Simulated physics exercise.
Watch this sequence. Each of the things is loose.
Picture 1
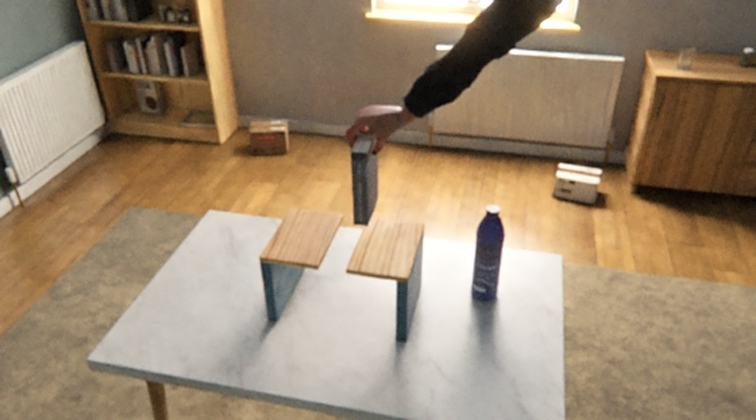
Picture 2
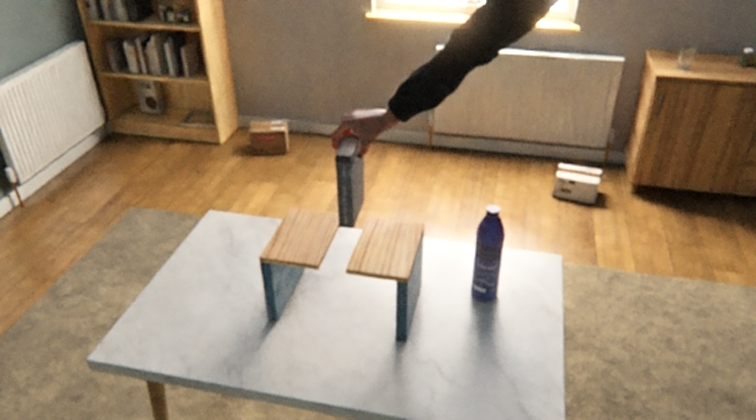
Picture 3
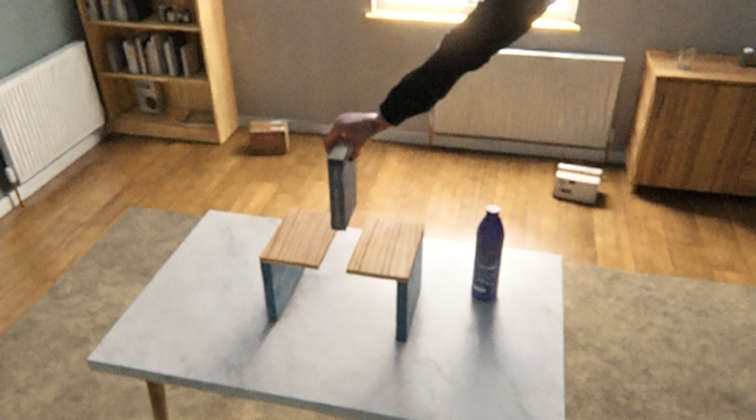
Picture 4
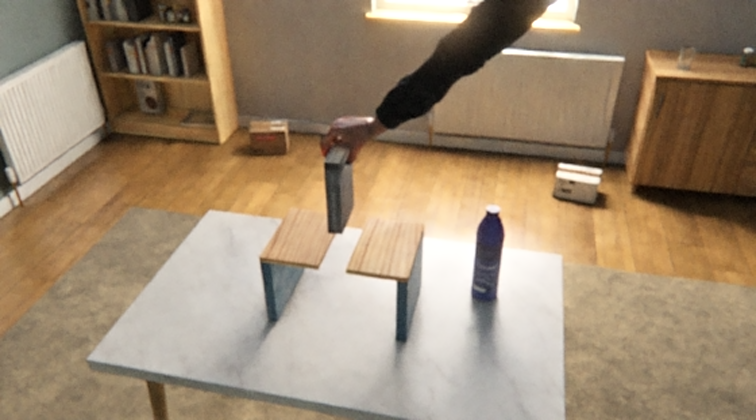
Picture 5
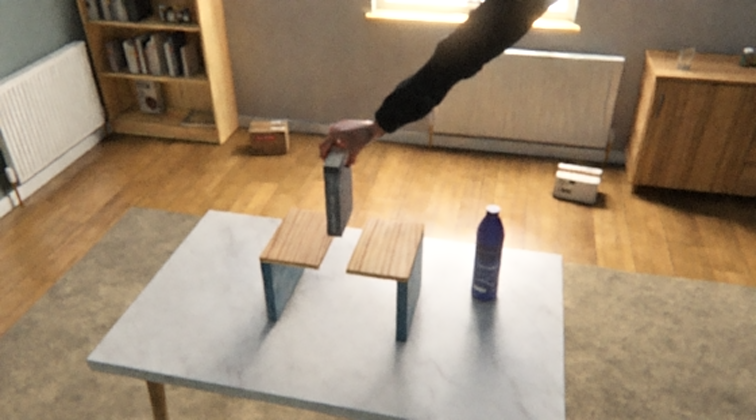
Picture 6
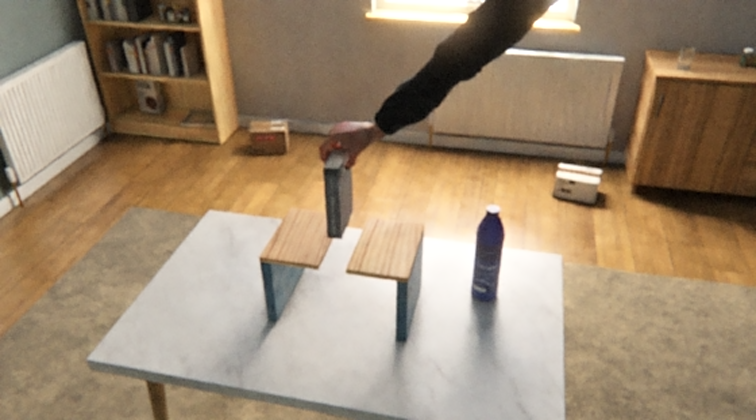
A hand moving a grey book leftward above two wooden-topped stands on a table, then holding it still near a blue bottle.
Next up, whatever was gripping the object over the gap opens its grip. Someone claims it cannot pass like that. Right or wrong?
Wrong.
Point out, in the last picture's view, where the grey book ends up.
Near (343, 274).
Then, 0.20 s later than the last frame, grey book moved a little near (340, 207).
Then, 0.30 s later than the last frame, grey book moved about its own width near (342, 252).
Then, 0.40 s later than the last frame, grey book moved well along near (343, 268).
Then, 1.10 s later than the last frame, grey book moved well along near (343, 274).
When it is over, moved from the start, grey book; blue bottle as before. End places, in pixels of the last picture, grey book near (343, 274). The book reaches the table.
